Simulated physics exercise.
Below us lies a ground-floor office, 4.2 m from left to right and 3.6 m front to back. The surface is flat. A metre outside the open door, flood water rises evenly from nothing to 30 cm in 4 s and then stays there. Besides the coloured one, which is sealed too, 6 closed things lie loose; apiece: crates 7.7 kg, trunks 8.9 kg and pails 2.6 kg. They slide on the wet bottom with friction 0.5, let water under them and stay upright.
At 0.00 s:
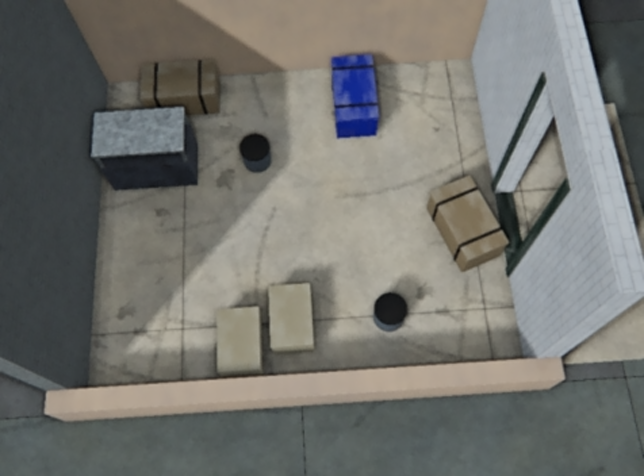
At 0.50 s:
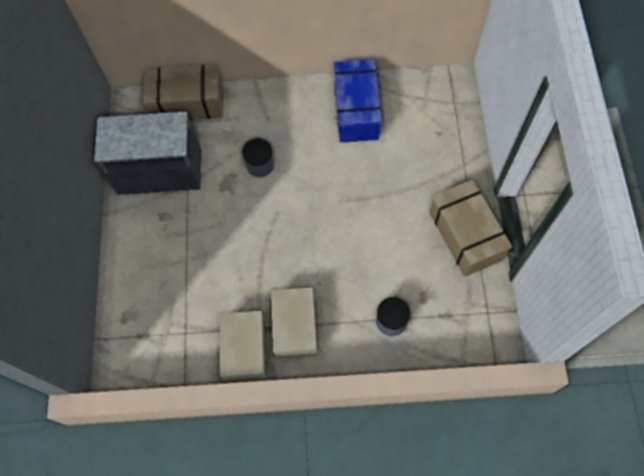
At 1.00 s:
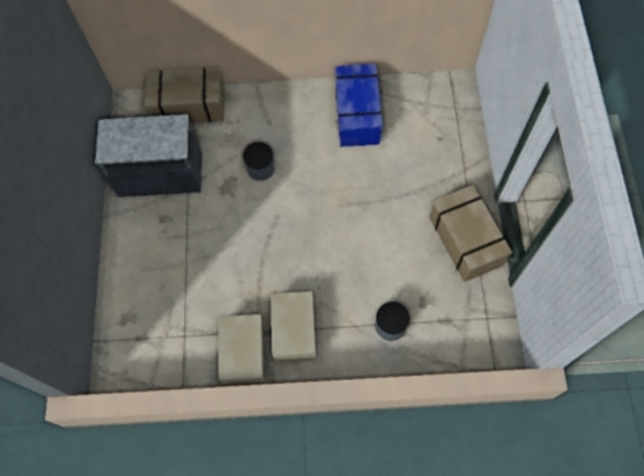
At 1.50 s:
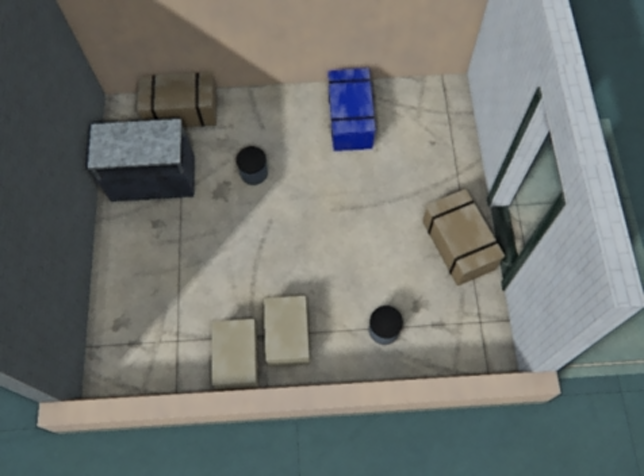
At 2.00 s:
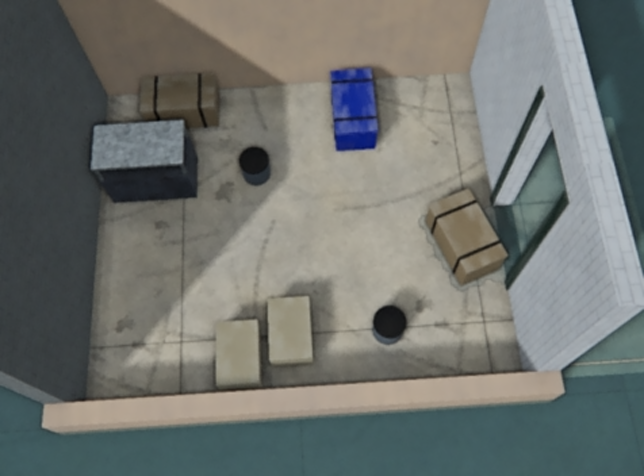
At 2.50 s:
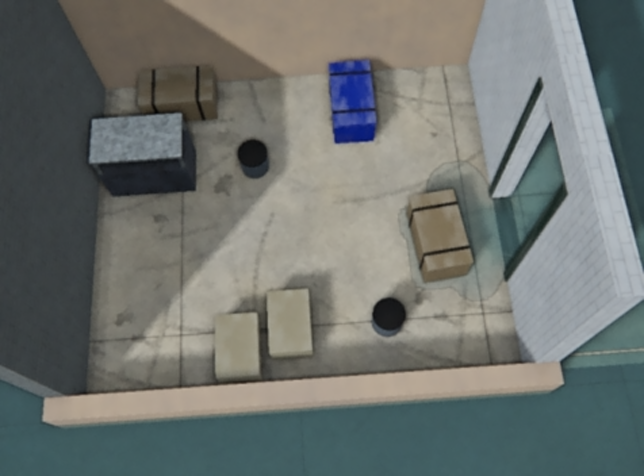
Ground-floor office seen from above, water spreading in through the right-hand doorway, a brown strapped trunk beside it turning and shifting left.
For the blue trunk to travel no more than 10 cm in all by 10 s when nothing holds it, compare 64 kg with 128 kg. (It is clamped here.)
Verdict: The lower weight is enough.
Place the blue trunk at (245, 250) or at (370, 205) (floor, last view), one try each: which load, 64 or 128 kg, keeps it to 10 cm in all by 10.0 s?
In that order: The smaller is enough; it takes the larger.
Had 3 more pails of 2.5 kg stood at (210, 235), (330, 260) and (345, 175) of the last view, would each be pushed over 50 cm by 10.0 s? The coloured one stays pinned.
In that order: Over, more, over.
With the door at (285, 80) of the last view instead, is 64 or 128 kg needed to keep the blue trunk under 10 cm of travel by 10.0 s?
In that case the smaller load will do.
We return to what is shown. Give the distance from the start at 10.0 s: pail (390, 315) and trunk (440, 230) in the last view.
In that order: 140 cm, 350 cm.
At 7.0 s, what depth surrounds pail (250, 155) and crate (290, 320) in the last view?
About 6 and 12 cm.
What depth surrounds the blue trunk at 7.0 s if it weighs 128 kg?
Roughly 4 cm.
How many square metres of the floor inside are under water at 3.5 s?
Roughly 4.5 m2.
After 3.5 s the blue trunk would be 0 cm from its start with 64 kg and 0 cm from its start with 128 kg; 1 cm of water round it then.
After 4.5 s the blue trunk would be 0 cm from its start with 64 kg and 0 cm from its start with 128 kg; 3 cm of water round it then.
After 7.0 s the blue trunk would be 0 cm from its start with 64 kg and 0 cm from its start with 128 kg; 4 cm of water round it then.
After 10.0 s the blue trunk would be 0 cm from its start with 64 kg and 0 cm from its start with 128 kg; 10 cm of water round it then.
